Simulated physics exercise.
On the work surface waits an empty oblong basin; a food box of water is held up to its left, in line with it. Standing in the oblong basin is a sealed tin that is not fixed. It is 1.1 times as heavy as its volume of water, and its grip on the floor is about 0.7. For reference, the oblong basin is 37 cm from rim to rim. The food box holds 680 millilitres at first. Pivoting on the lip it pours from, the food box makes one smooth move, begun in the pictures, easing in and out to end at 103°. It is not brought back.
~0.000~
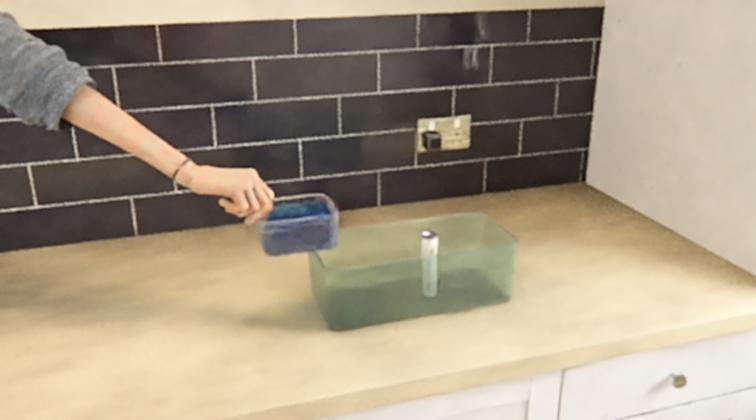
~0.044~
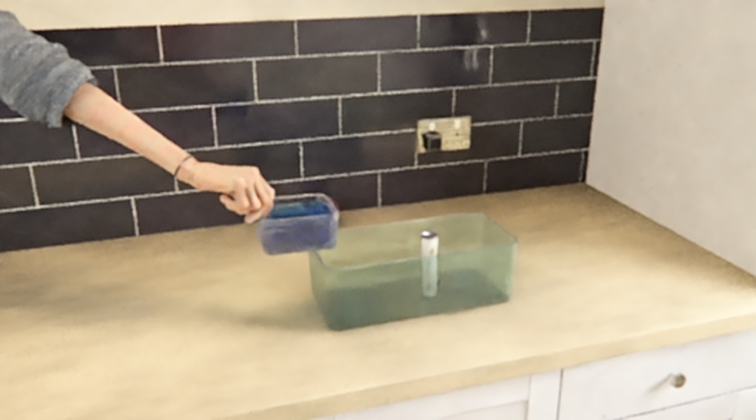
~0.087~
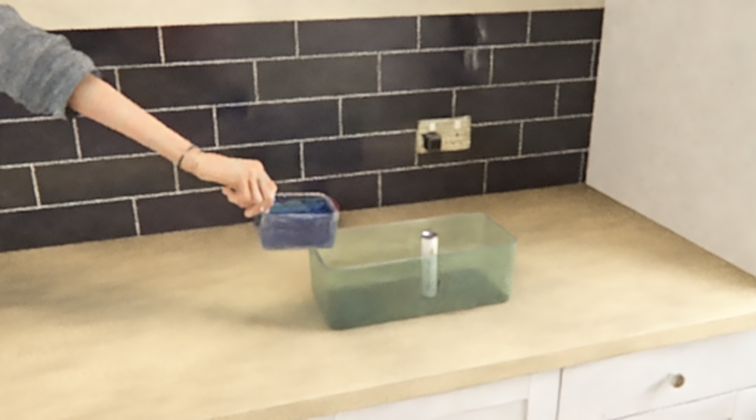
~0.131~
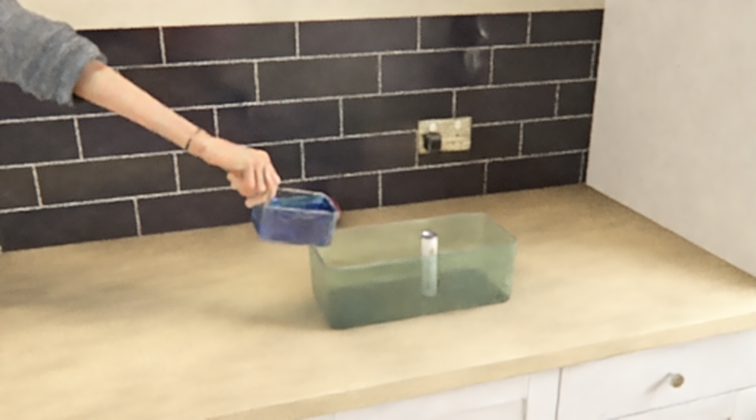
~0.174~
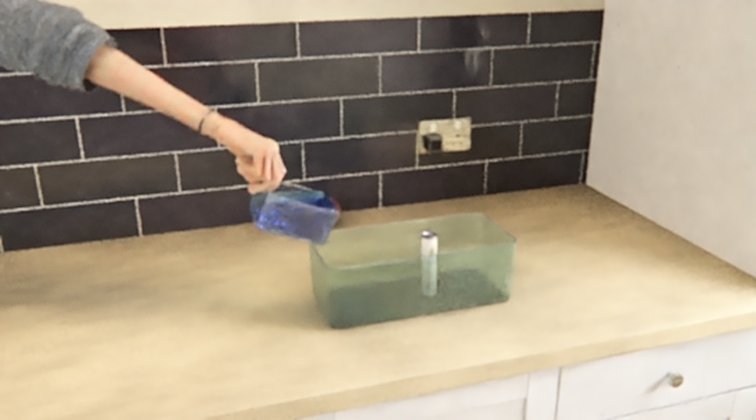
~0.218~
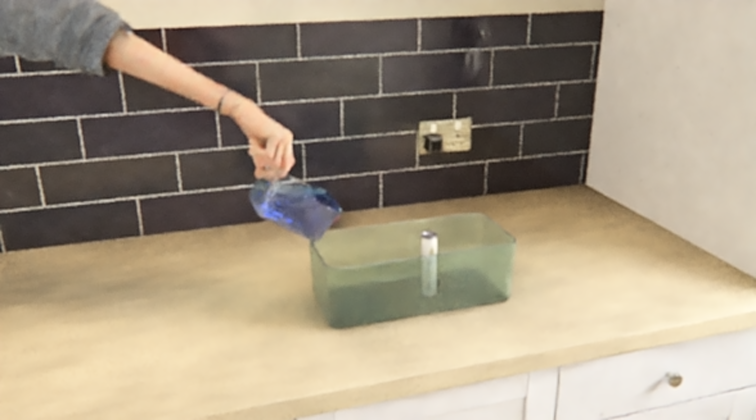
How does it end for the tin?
It is going to cope.
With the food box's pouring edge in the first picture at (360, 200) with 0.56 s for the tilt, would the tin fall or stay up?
Result: Tin tipped over.
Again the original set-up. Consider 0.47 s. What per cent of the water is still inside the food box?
Roughly 30 %.
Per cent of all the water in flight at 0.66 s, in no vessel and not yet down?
Some 8 % is up in the air.
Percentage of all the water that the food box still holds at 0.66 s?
Around 2 in a hundred.
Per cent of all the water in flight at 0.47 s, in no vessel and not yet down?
50 per cent.
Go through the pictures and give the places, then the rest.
It leans 0°; its right rim is at (332, 205); the water meets the walls at (259, 217) and (330, 209); the oblong basin's rim runs from (316, 253) to (501, 227); the tin's top is at (430, 238), in the first picture.
It leans 2°; its right rim is at (332, 205); the water meets the walls at (259, 217) and (330, 208), in the second picture.
It leans 6°; its right rim is at (332, 205); the water meets the walls at (259, 214) and (330, 205), in the third picture.
It leans 13°; its right rim is at (332, 205); the water meets the walls at (257, 209) and (330, 201), in the fourth picture.
It leans 23°; its right rim is at (332, 205); the water meets the walls at (257, 202) and (332, 200); 2 per cent is over the edge, in the fifth picture.
It leans 34°; its right rim is at (332, 205); the water meets the walls at (256, 192) and (324, 197); 5 per cent is over the edge, in the sixth picture.
By 0.47 s the tilt is 97° and 30 per cent is still to pour; the tin stands where it began.
By 0.66 s the tilt is 103° and 2 per cent is still to pour; the tin stands where it began.
By 0.85 s the tilt is 103° and 0 per cent is still to pour; the tin stands where it began.
By 1.06 s the tilt is 103° and 0 per cent is still to pour; the tin stands where it began.
At rest the tin stands where it began.
